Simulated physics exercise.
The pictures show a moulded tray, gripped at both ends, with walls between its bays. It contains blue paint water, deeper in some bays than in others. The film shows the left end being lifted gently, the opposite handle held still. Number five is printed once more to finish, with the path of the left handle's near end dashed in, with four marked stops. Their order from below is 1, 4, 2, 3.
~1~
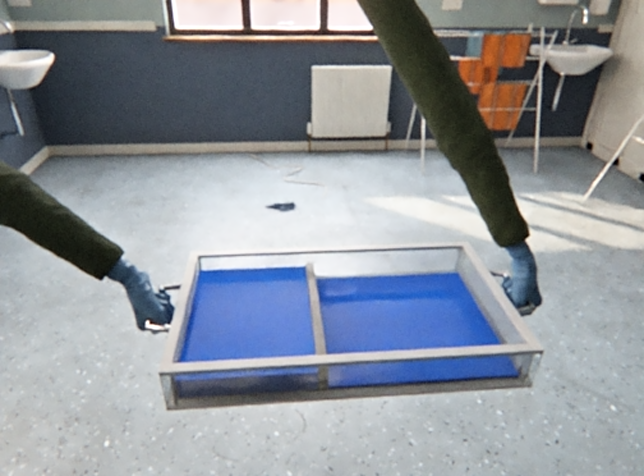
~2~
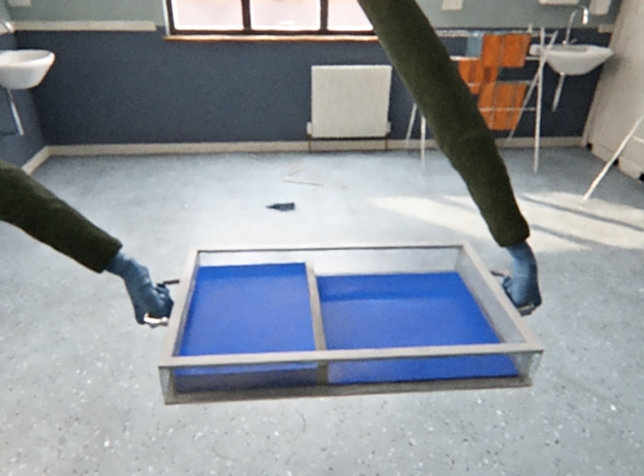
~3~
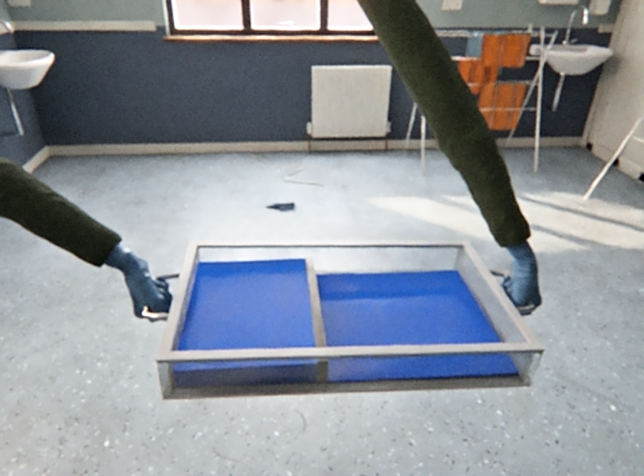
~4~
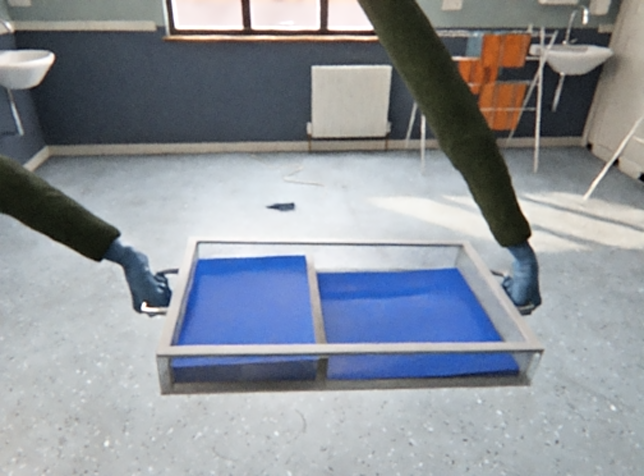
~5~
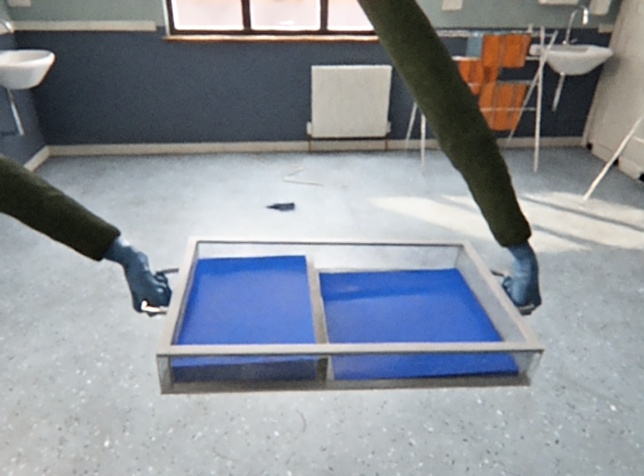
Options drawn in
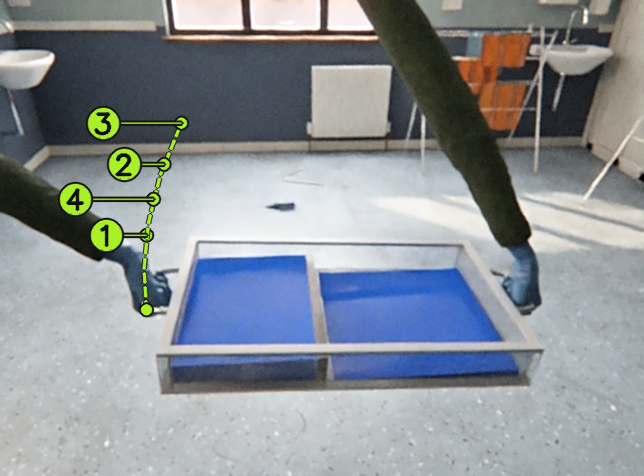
In a room with a pale speckled floor, two blue-gloved hands grip a clear-sided tray by its end handles, with blue liquid lying in two bays either side of a wall. The left hand raises its end slightly, so the tray tilts gently down to the right, and then it stays nearly still.
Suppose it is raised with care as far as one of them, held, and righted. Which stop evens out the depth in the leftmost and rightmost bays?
1.
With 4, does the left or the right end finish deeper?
The right one.
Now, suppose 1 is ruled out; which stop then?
That would be 4.
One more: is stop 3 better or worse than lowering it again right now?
It is worse.
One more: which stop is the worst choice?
3.
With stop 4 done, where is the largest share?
It is the right one.
On the marked copy, 1 at (146, 235); 2 at (164, 164); 3 at (181, 123); 4 at (153, 199).
For stop 1, the two end bays stand about equally deep; nothing spills.
For stop 2, the right end bay stands a little deeper than the other; about 23 % goes over the rim.
For stop 3, the right end bay stands a little deeper than the other; about 39 % goes over the rim.
For stop 4, the right end bay stands a little deeper than the other; about 2 % goes over the rim.
